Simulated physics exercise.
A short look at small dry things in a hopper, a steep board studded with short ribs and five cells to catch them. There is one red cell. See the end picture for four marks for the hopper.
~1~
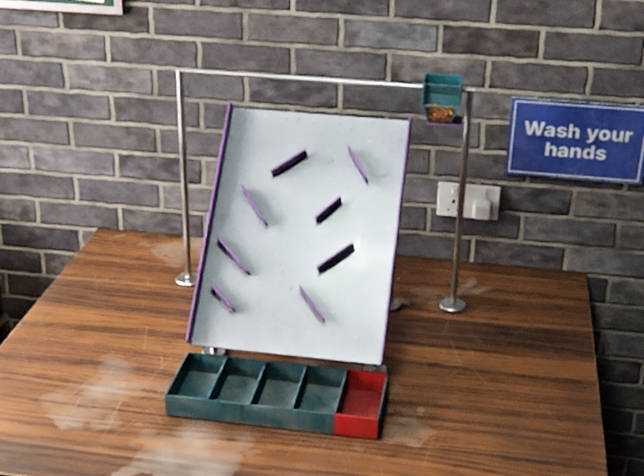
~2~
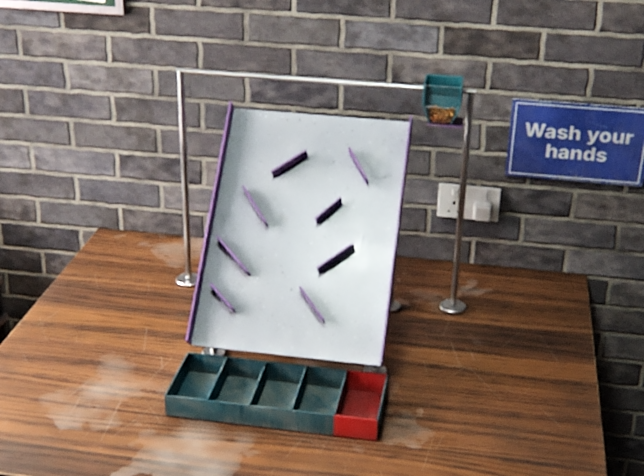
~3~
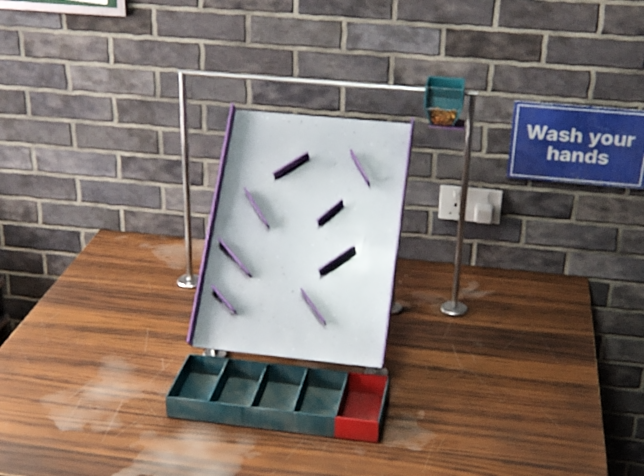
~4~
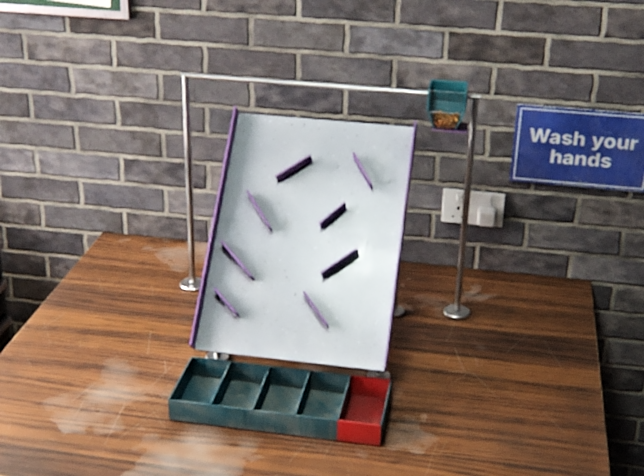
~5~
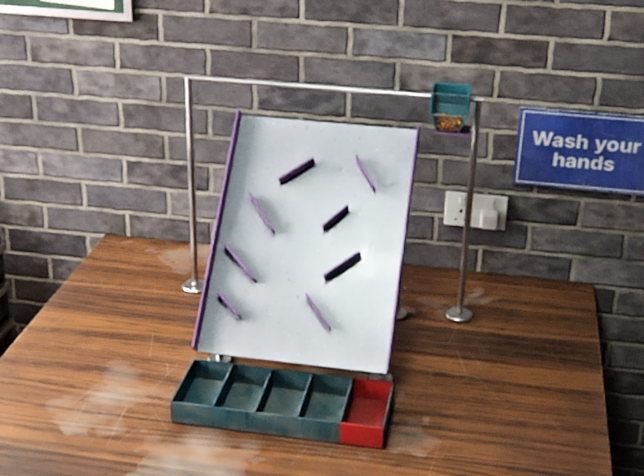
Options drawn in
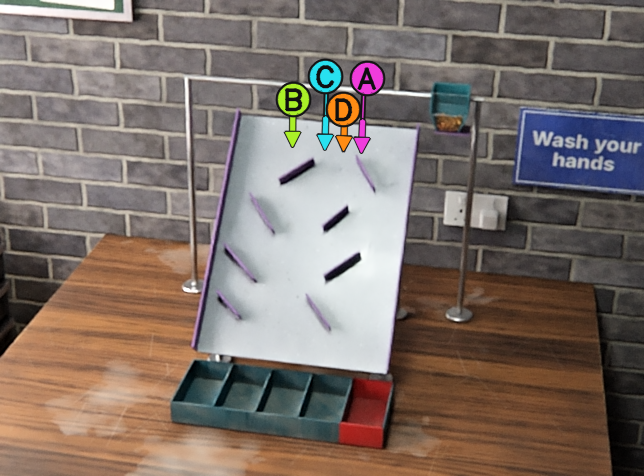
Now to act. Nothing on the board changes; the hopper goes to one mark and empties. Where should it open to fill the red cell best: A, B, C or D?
Mark A does it best.
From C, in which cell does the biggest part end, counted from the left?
The third from the left.
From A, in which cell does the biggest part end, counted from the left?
It is the fifth one.
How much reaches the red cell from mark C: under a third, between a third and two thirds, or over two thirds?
It is under a third.
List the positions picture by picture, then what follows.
The first picture shows hopper at (440, 111), roasted chickpeas, door shut.
The second picture shows ribs (271, 172) to (306, 150), (349, 147) to (367, 179), (243, 186) to (266, 222).
The third picture shows ribs (317, 220) to (342, 199), (218, 237) to (249, 273), (318, 270) to (355, 245).
The fourth picture shows ribs (214, 288) to (237, 313), (303, 291) to (327, 324).
The fifth picture shows red cell at (361, 434), number 5 of 5 from the left.
On the marked copy, mark A meets the board at (361, 147); mark B meets the board at (292, 141); mark C meets the board at (325, 144); mark D meets the board at (343, 145).
Choosing A, about half in the red cell, about a third in other cells, a small part outside the box.
Choosing B, a stray few in the red cell, nearly all in other cells.
Choosing C, a stray few in the red cell, nearly all in other cells.
Choosing D, a small part in the red cell, nearly all in other cells, a stray few outside the box.
